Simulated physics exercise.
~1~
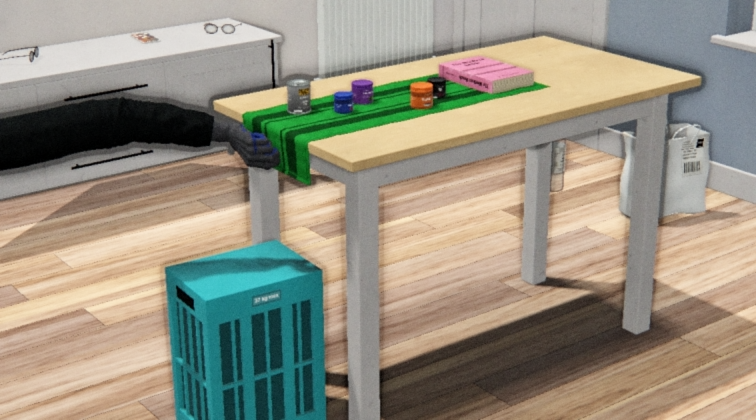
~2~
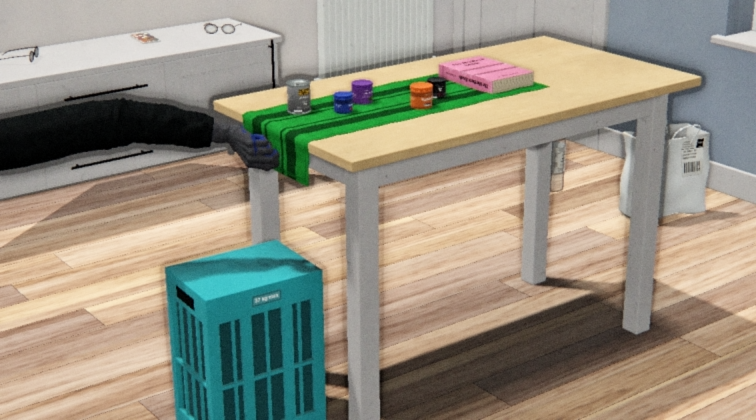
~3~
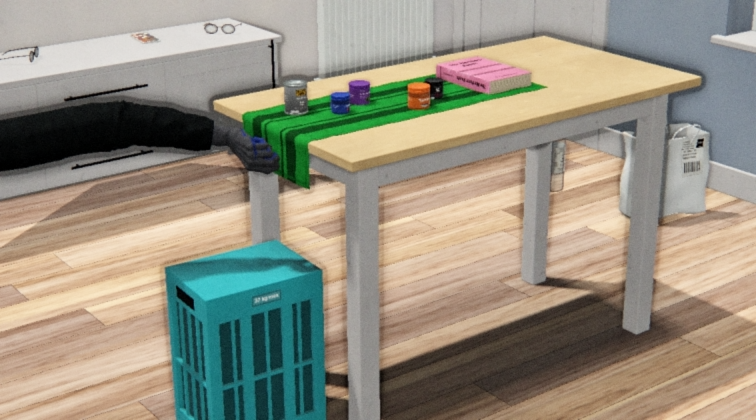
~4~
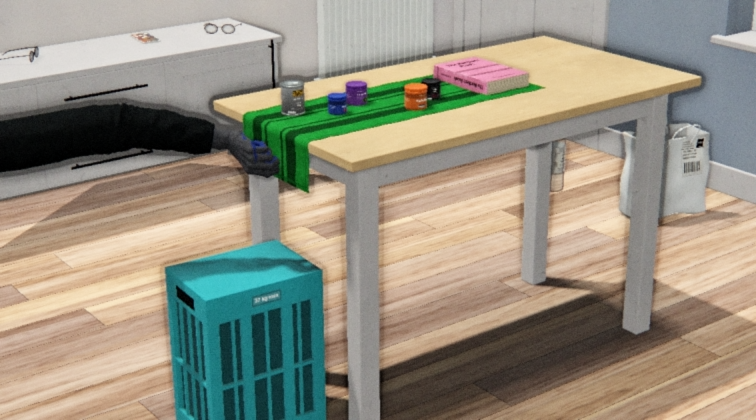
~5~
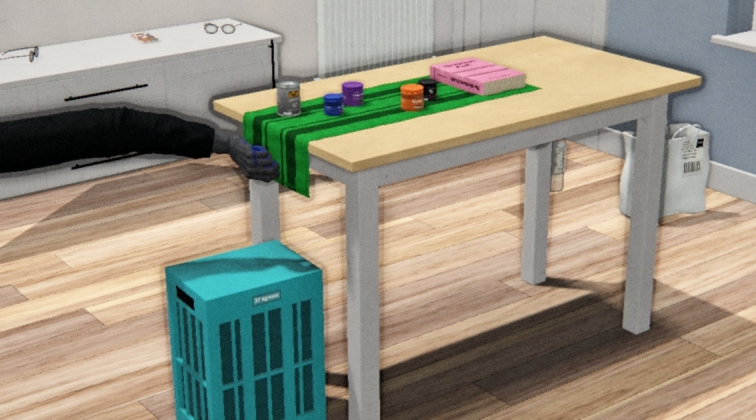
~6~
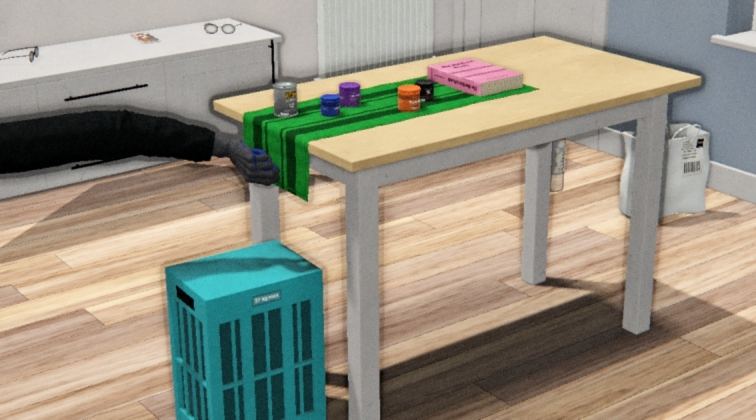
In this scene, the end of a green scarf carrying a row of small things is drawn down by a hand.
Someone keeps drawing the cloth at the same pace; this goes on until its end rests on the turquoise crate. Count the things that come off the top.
Drops: Two.
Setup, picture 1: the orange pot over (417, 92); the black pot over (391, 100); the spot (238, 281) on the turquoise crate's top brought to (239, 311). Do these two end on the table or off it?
In the end the orange pot is still on top and the black pot is still on top.
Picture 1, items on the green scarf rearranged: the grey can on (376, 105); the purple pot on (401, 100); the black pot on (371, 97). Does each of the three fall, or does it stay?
Grey can kept, purple pot kept, black pot kept.
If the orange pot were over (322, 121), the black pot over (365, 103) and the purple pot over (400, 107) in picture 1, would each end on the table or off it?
The orange pot topples down; the black pot stays put; and the purple pot stays put.
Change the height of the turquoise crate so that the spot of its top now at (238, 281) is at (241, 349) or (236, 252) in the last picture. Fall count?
The count would be 4 and then 1.
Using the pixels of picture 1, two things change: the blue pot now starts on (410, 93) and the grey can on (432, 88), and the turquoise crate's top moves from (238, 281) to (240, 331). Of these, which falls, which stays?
The blue pot stays put, the grey can stays put.
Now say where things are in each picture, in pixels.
The first frame shows hem (311, 185); grey can (299, 82); blue pot (343, 94); purple pot (362, 82); orange pot (422, 85); black pot (437, 79); top of the crate (238, 281).
The second frame shows hem (309, 186); grey can (299, 82).
The third frame shows hem (310, 189); blue pot (340, 94).
The fourth frame shows hem (309, 193); purple pot (356, 83); top of the crate (238, 281).
The fifth frame shows hem (310, 197); orange pot (412, 87).
The sixth frame shows hem (308, 201); grey can (285, 85); blue pot (330, 96); purple pot (350, 85); orange pot (409, 88); black pot (425, 82).
A little later, hem near (277, 218); grey can gone.
Next, hem on the crate; grey can and blue pot gone.
When it is over, hem on the crate; grey can and blue pot gone. The count of fallen things is two.
